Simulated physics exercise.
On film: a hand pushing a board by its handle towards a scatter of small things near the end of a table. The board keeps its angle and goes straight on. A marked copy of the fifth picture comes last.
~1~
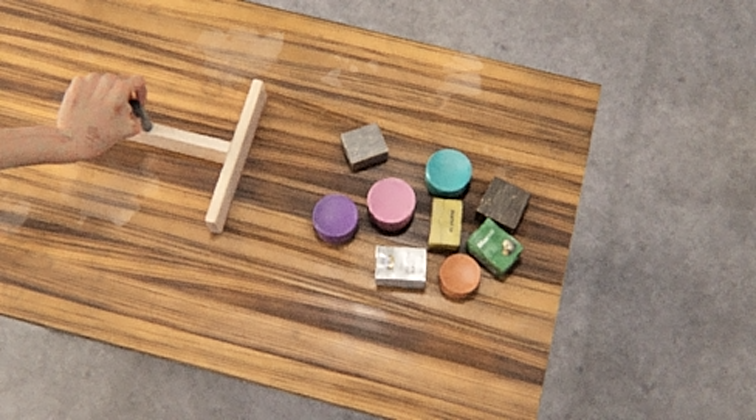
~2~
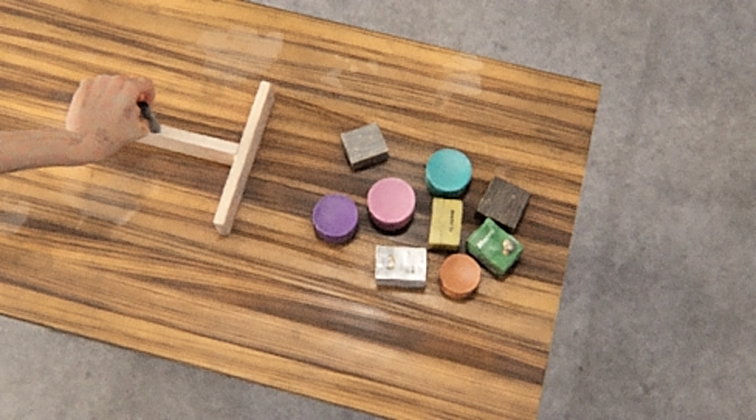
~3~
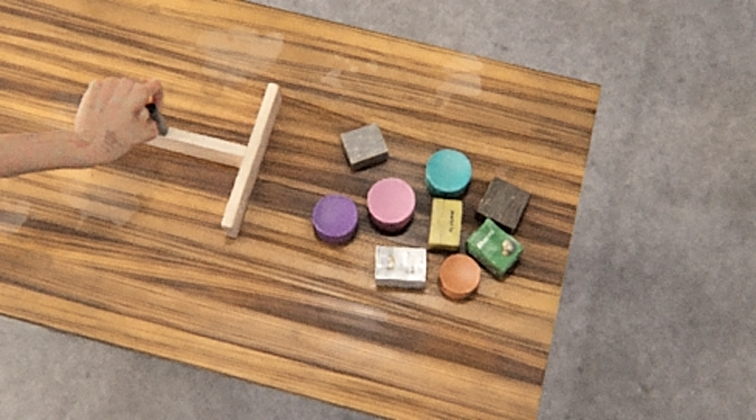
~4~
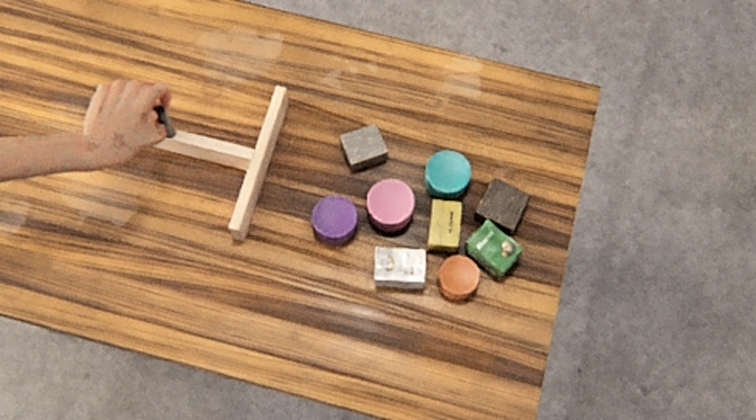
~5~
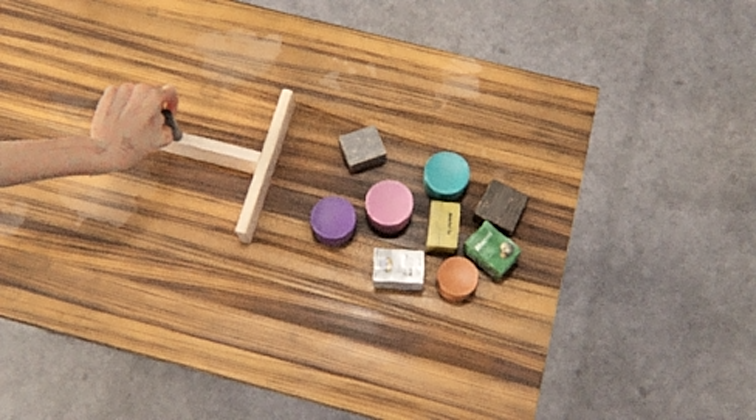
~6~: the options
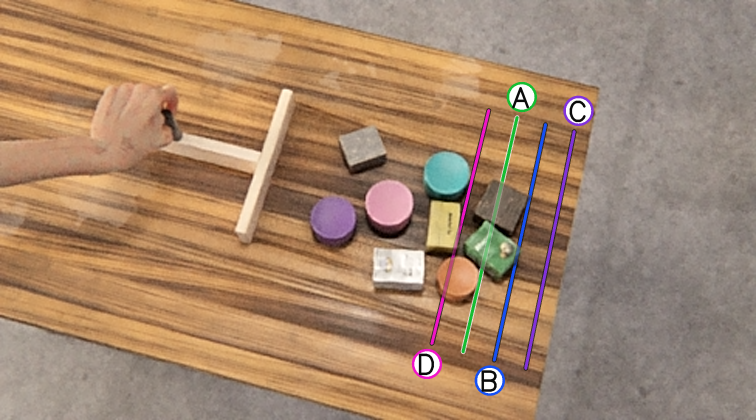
A hand slides a wooden T-shaped board slowly right toward scattered small tubs and blocks.
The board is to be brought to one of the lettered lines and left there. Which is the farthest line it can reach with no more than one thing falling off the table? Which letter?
It should halt at D.
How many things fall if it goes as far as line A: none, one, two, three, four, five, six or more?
Two.
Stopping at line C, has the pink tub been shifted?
Yes.
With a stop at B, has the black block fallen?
Yes.
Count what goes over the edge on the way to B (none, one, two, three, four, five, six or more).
Four.
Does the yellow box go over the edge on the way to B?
Yes.
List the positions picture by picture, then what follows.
The first frame shows board (235, 149); pink tub (391, 205); black block (503, 205).
The second frame shows board (243, 151); turquoise jar (448, 175).
The third frame shows board (251, 153); grey block (364, 147).
The fourth frame shows board (258, 156); white box (400, 268).
The fifth frame shows board (265, 159); green packet (492, 251); pink tub (389, 207); black block (501, 208).
On the copy, A at (491, 229); B at (521, 237); C at (551, 244); D at (462, 222).
On D. First, board (336, 177); grey block (378, 155); purple jar (353, 228).
Then, board (407, 195); black block (516, 213); green packet (500, 253).
Finally, board (461, 208); black block (570, 230); green packet (547, 276); none fallen.
By contrast, A drops two; B drops four; C drops seven.
